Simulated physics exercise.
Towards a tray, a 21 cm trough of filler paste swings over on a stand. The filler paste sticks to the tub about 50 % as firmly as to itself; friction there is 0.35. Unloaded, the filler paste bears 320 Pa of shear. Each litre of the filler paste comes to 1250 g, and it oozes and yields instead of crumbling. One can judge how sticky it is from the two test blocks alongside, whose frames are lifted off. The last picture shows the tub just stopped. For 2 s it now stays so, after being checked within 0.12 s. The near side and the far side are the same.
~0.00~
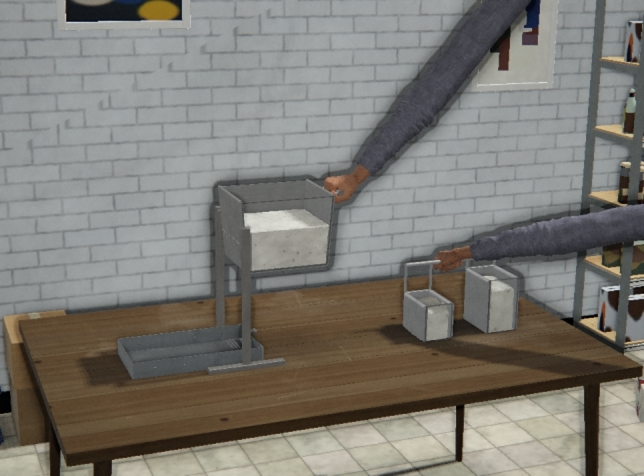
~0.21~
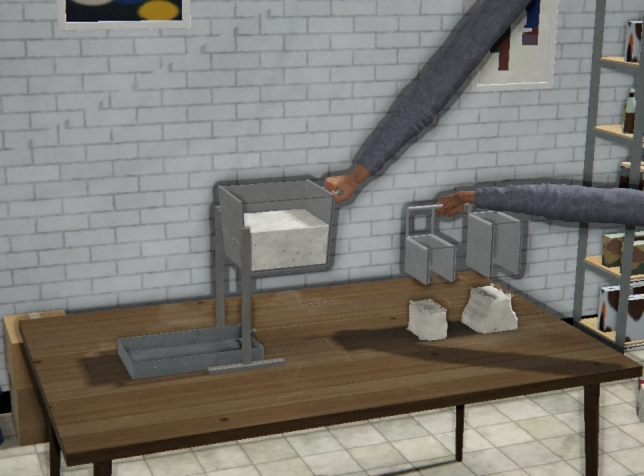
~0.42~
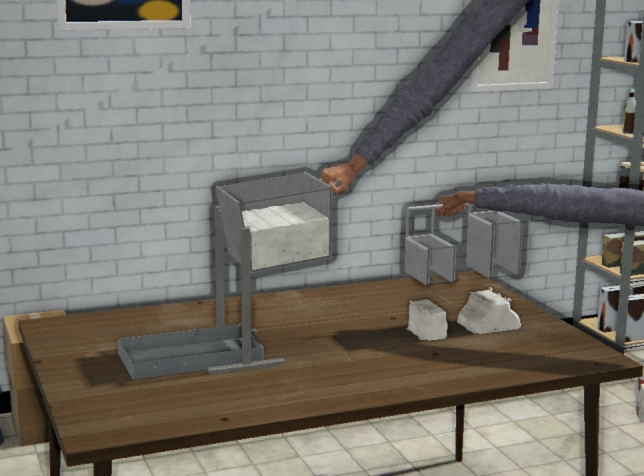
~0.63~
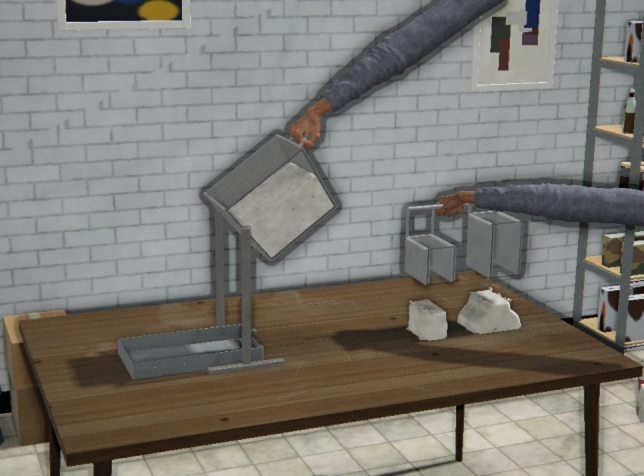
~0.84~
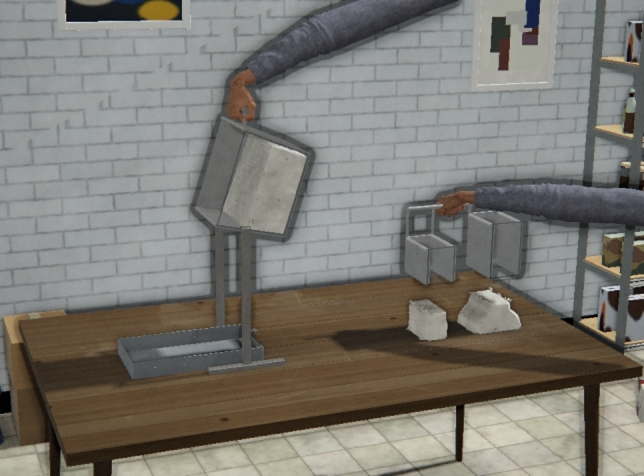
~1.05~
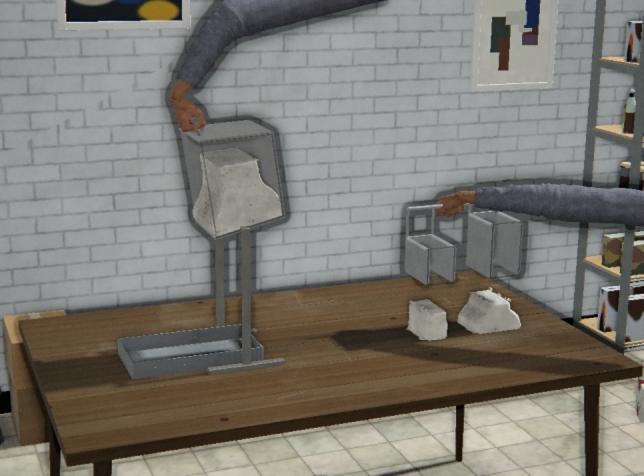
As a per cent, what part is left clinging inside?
Near 0 %.
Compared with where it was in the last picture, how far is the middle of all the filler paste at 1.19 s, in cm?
Something like 10 cm, I'd say.
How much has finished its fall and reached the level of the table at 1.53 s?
Roughly 60 per cent.
After 1.19 s, the tub is at 98 degrees and holds 58 %.
After 1.36 s, the tub is at 98 degrees and holds 33 %.
After 1.53 s, the tub is at 98 degrees and holds 27 %.
After 1.70 s, the tub is at 98 degrees and holds 20 %.
After 3.05 s, at the end, the tub is at 98 degrees and holds 0 %.
